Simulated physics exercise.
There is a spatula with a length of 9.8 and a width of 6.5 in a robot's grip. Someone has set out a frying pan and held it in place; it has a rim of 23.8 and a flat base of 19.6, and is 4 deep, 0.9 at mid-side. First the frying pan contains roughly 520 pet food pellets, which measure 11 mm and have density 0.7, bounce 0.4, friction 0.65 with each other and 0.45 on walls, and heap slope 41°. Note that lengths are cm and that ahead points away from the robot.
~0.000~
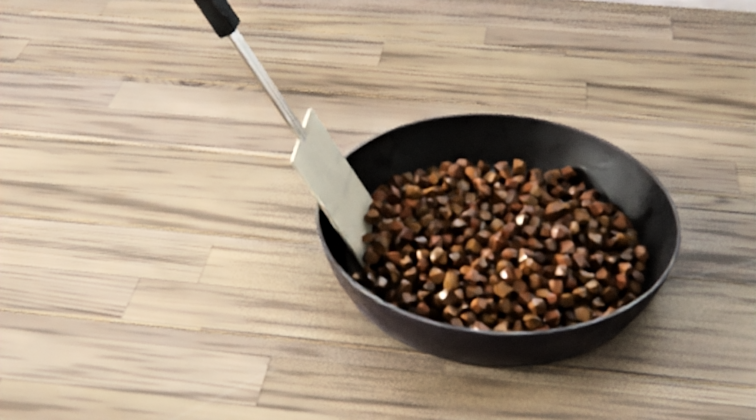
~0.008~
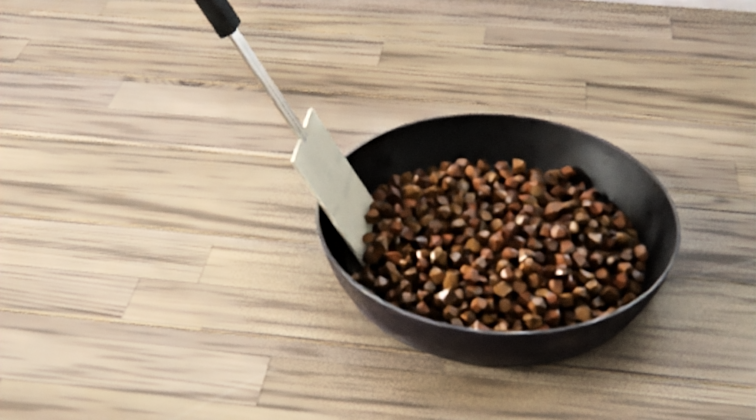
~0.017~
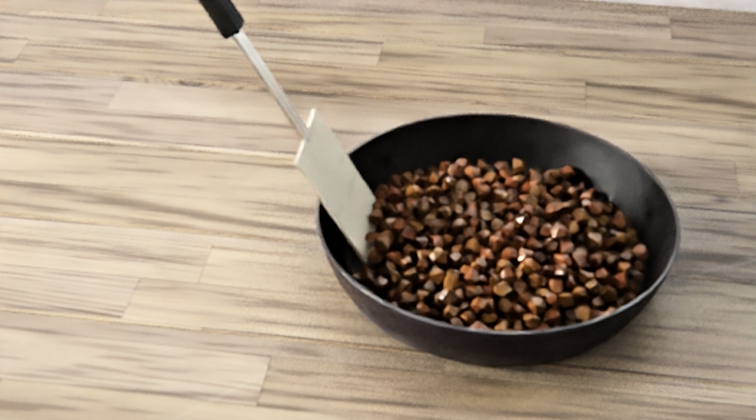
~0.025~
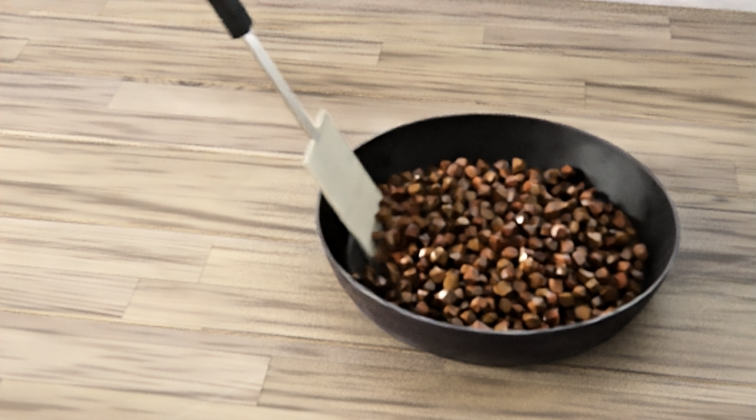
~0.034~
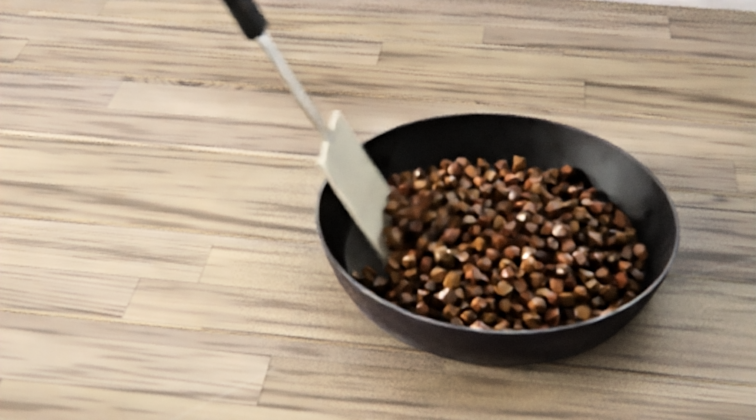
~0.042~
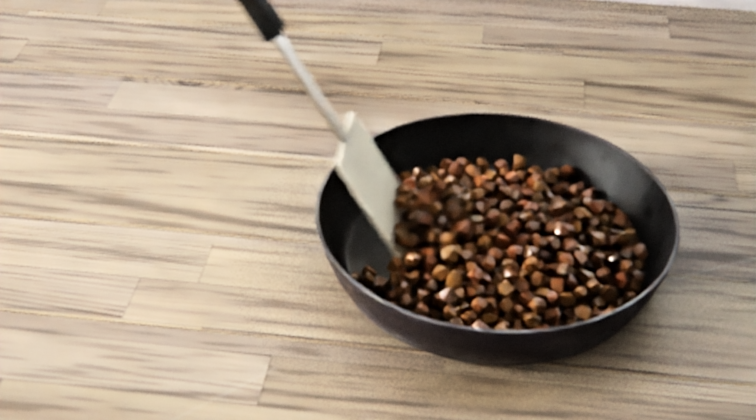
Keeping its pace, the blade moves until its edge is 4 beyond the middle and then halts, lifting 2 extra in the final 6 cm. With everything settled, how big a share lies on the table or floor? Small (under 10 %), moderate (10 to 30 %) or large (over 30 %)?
Moderate.
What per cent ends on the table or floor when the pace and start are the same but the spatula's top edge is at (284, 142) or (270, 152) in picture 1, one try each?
Around 15 per cent, then around 15 per cent.
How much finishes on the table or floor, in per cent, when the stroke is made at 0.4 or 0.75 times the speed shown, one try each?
Near 0 and near 10 percent respectively.
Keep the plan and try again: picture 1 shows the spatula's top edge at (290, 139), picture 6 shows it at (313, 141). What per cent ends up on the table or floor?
Some 0 percent ends up on the table or floor.
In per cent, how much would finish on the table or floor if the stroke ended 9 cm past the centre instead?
Then the share is near 25 in a hundred.
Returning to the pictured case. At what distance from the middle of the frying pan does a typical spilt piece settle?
Looks like roughly 26 centimetres to me.
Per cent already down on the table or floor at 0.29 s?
Roughly 15 percent.
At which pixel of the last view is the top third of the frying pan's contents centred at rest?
It is centred near (609, 228) in the last view.
By 0.06 s, sloping 60°, highest piece 7 above the table; 519 in the frying pan.
By 0.08 s, sloping 60°, highest piece 8 above the table; 519 in the frying pan.
By 0.29 s, sloping 60°, highest piece 6 above the table; 446 in the frying pan, 67 on the table or floor, 6 on the blade or in flight.
By 1.34 s, sloping 60°, highest piece 4 above the table; 446 in the frying pan, 73 on the table or floor.
Final count, 446 in the frying pan, 73 on the table or floor. That is 14 % on the table or floor.
